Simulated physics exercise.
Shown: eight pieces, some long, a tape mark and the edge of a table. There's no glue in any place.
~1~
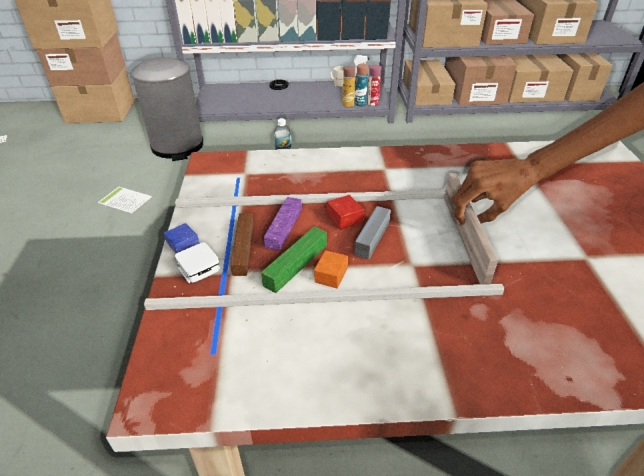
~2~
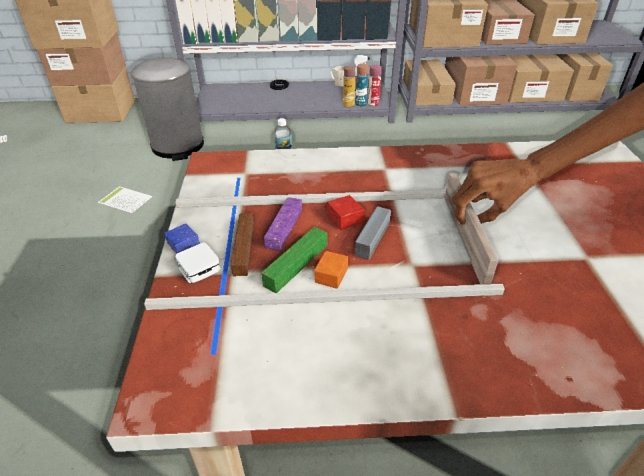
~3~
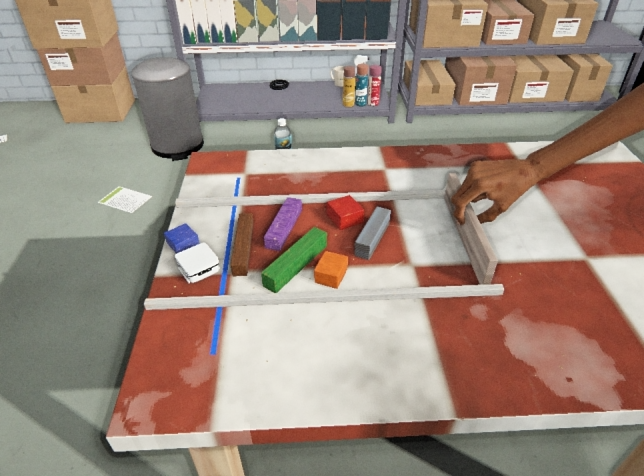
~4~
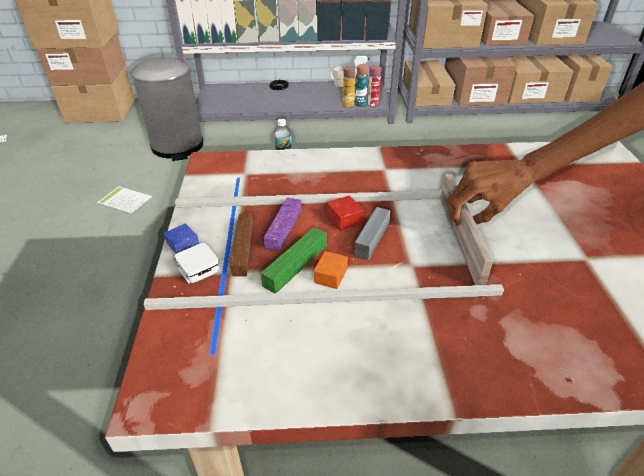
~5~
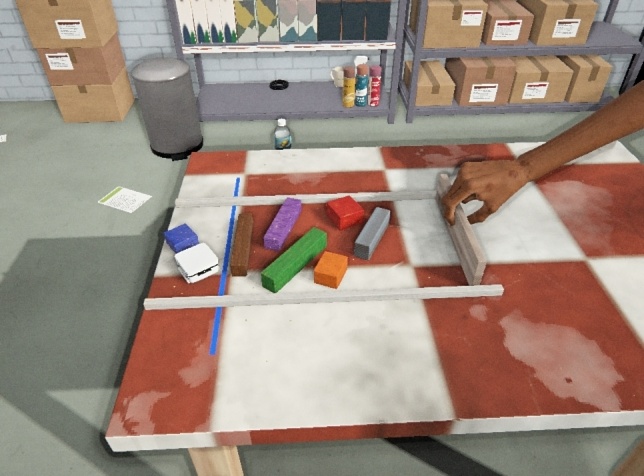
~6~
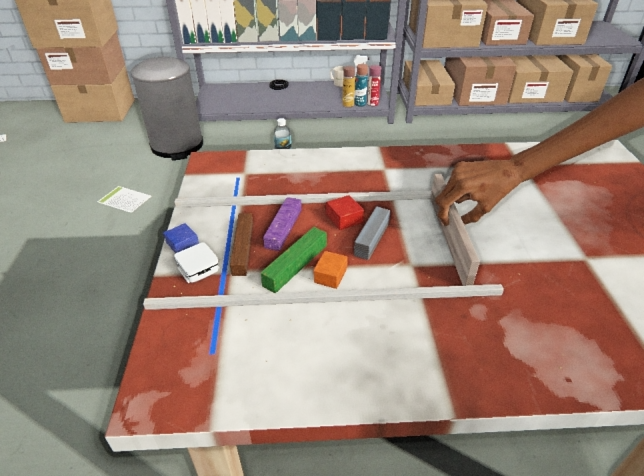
A hand slides an upright board slightly left on a table toward several scattered coloured blocks.
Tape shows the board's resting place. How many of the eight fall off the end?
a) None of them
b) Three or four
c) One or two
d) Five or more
Answer: C.
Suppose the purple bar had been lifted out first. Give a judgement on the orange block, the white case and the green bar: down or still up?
Result - orange block: Up; white case: Gone; green bar: Up.
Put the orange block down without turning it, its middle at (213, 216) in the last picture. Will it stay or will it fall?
It tumbles off.
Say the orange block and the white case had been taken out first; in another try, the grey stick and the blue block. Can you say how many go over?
That gives 1 in the first case, then 1 in the second.
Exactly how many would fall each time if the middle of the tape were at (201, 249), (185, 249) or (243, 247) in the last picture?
The counts would be 4, 5 and 0.
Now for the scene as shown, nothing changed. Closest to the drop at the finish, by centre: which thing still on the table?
Foremost is the brown bar.
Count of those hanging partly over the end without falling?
1 of them.
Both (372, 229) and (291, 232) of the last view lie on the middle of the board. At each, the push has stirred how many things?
Answer - first 2, then 6.
Soon after, none off yet; blue block at rest near (181, 239); white case at rest near (198, 264); brown bar at rest near (242, 243).
After that, none off yet; blue block at rest near (179, 239); white case displaced a little near (184, 265); brown bar displaced a little near (205, 246).
In the end, the number that fall off is one or two; gone, white case and blue block.
